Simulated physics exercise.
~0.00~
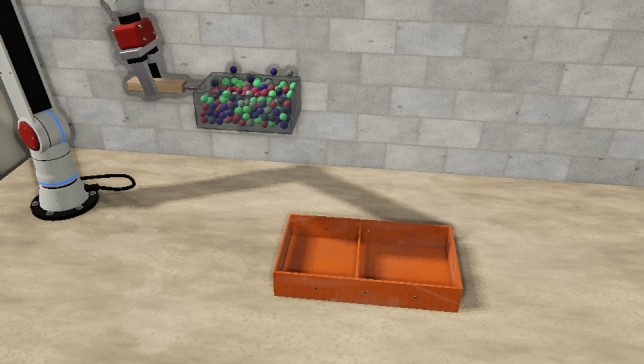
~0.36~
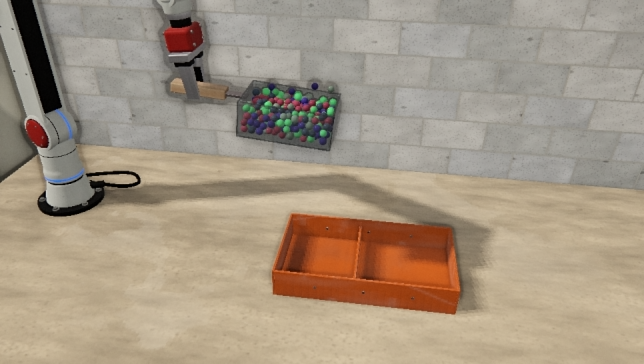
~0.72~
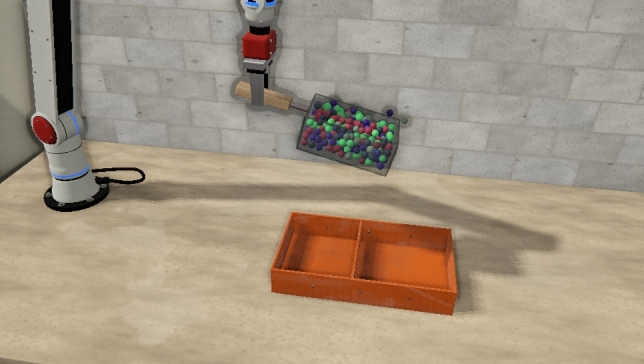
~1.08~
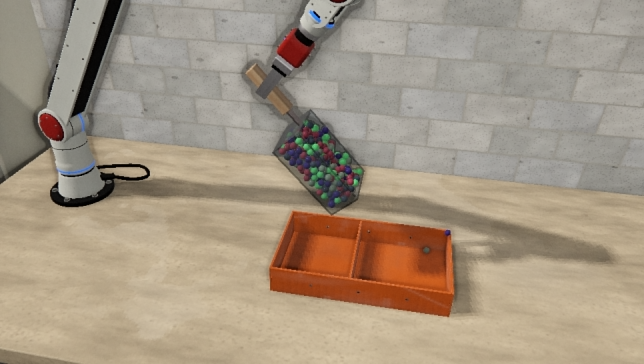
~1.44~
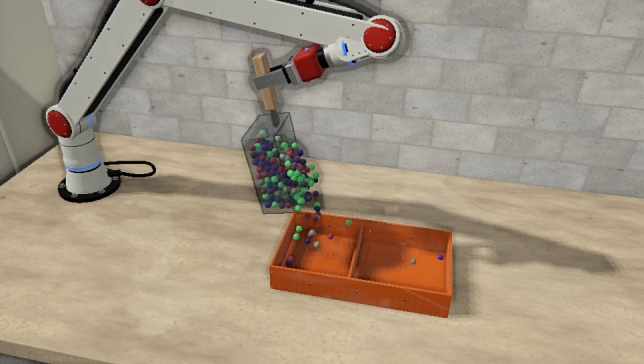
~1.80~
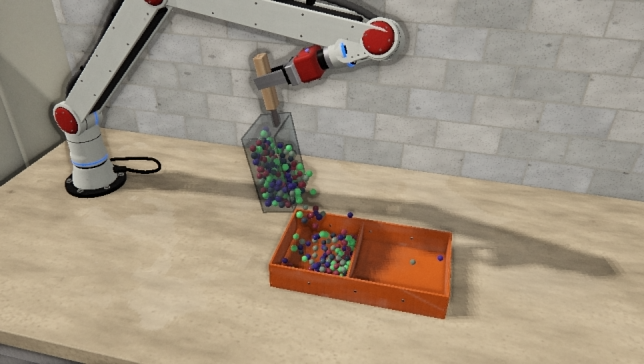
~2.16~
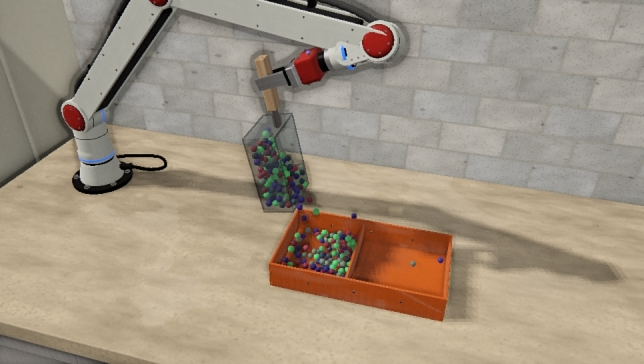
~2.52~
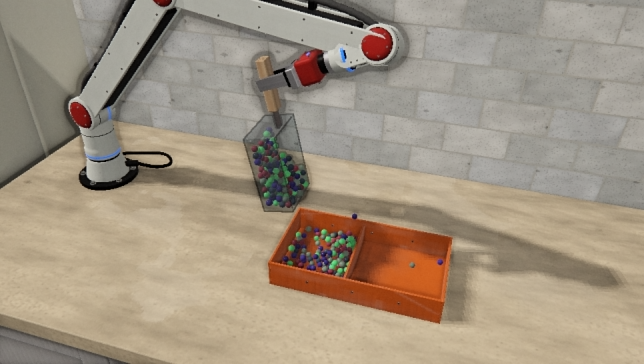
On a wooden tabletop before a grey block wall, a robot arm carries a clear box of colourful round sweets rightward, then tips it steeply over a divided orange crate, spilling many into the left part while only a couple lie in the right and plenty remain in the box.
